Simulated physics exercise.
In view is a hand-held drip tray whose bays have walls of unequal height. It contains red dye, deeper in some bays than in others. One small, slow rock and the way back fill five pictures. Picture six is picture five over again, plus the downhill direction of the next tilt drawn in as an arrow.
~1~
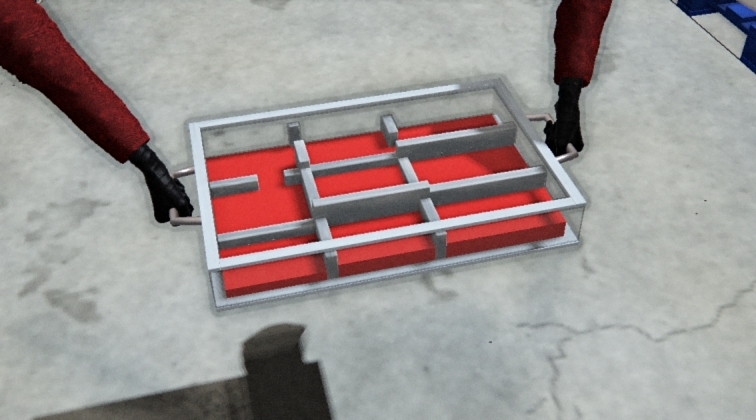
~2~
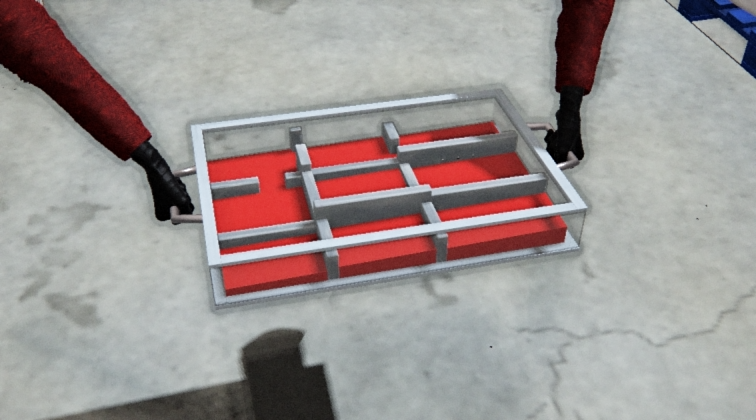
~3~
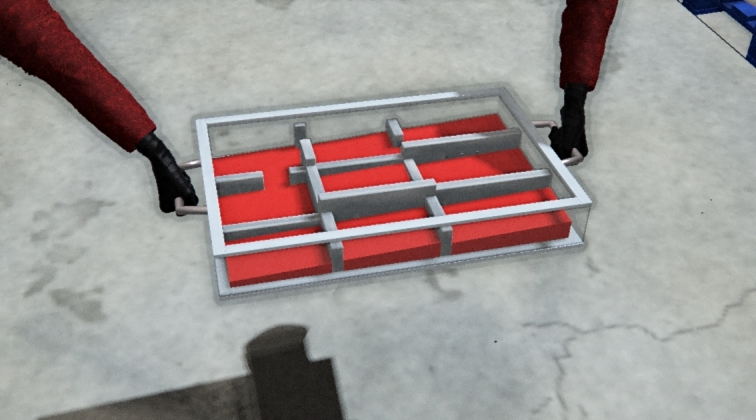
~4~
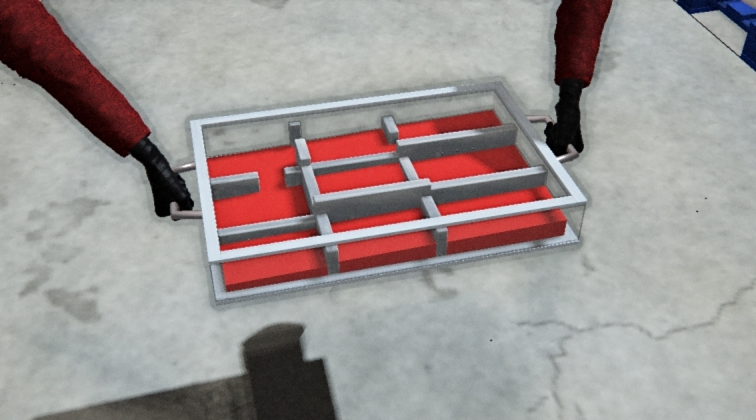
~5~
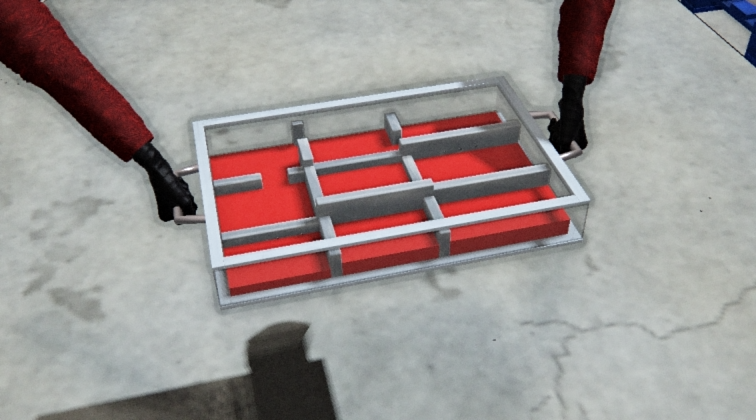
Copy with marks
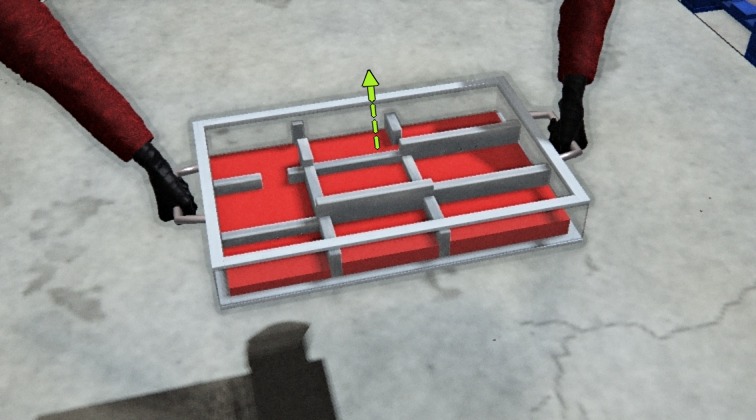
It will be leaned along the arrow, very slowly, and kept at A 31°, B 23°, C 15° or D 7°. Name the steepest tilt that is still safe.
Choose B.
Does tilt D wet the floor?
No, not at all.
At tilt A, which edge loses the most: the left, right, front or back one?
The back rim.
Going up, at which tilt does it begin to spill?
The answer is A.
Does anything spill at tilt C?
No.
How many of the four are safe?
Three of the four.
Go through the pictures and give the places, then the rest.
In the first frame, the tray is level; deepest in the front right bay, at (494, 213), shallowest in the back middle.
The second frame shows tipped about 2° down to the back right; no wall is crossed.
The third frame shows tipped about 4° down to the back right; no wall is crossed.
The fourth frame shows tipped about 2° down to the back right; no wall is crossed.
In the fifth frame, the tray is level; deepest in the front right bay, at (498, 211), shallowest in the back left.
The arrow ends at (369, 76).
With A, about 5 % goes over the rim.
With B, nothing spills; the back right bay holds the most.
With C, nothing spills; the centre right bay holds the most.
With D, nothing spills; the centre right bay holds the most.
